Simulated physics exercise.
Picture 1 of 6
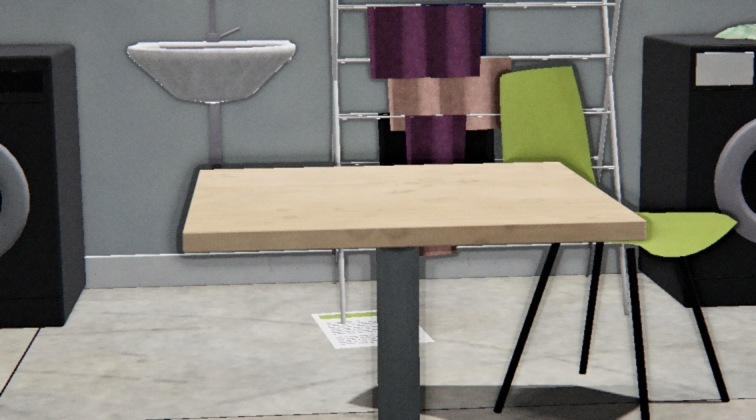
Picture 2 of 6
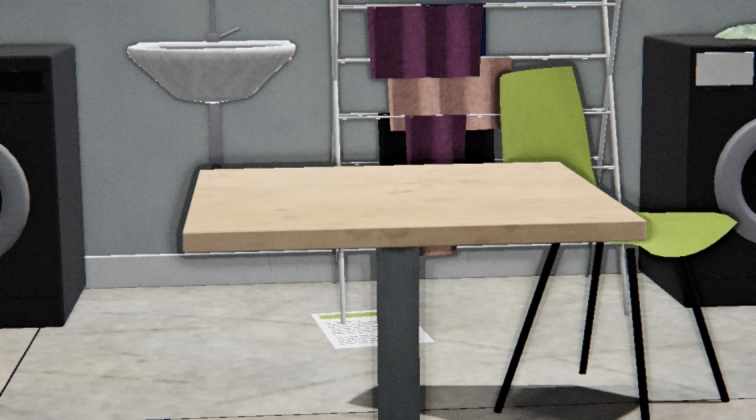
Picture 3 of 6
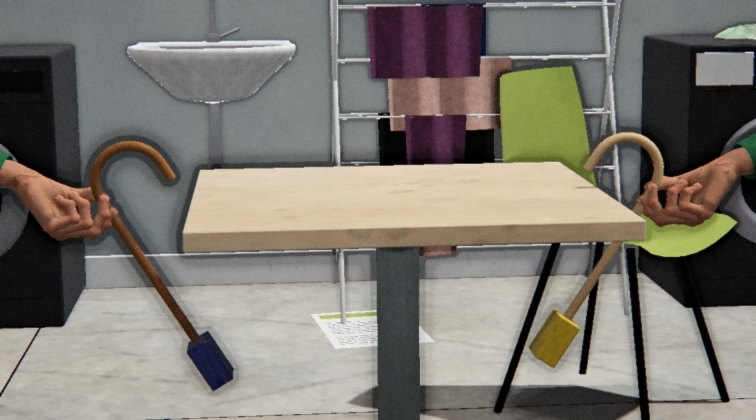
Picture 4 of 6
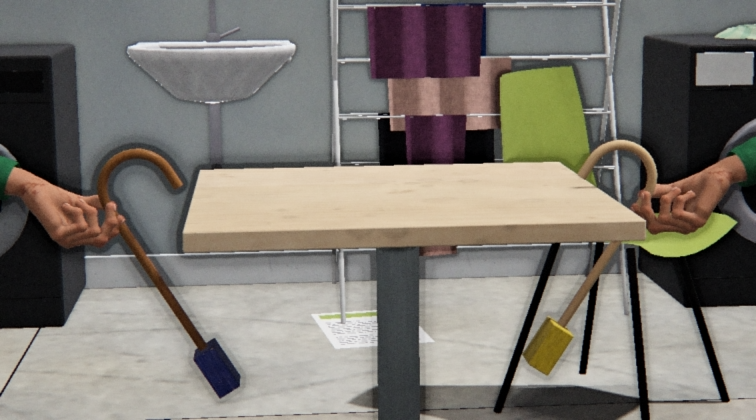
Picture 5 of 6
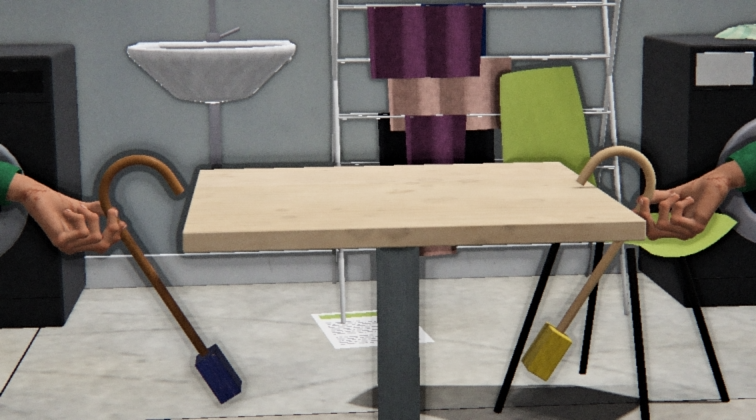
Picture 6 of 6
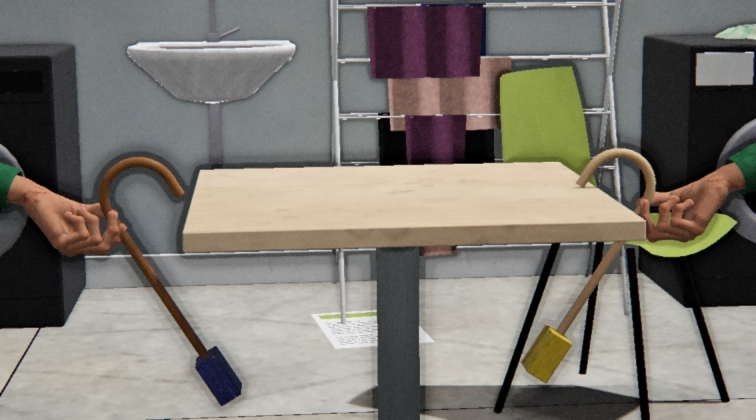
Two hands bringing hooked canes with blue and yellow block ends to opposite sides of a small table, then holding them there.
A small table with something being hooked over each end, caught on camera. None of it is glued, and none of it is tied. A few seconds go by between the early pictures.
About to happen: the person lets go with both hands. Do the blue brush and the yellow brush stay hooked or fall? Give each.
Blue brush: Falls. Yellow brush: Stays hooked.
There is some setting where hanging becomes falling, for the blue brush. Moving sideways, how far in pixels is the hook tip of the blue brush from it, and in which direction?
12 px or so, rightward.
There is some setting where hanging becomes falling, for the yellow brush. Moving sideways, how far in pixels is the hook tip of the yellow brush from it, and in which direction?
You'd need to go roughly 16 pixels to the right.
Then, 0.36 s after the last picture, blue brush down below; yellow brush at rest near (577, 258).
At rest, the blue brush slips off; the yellow brush hangs from the table, near (575, 258).
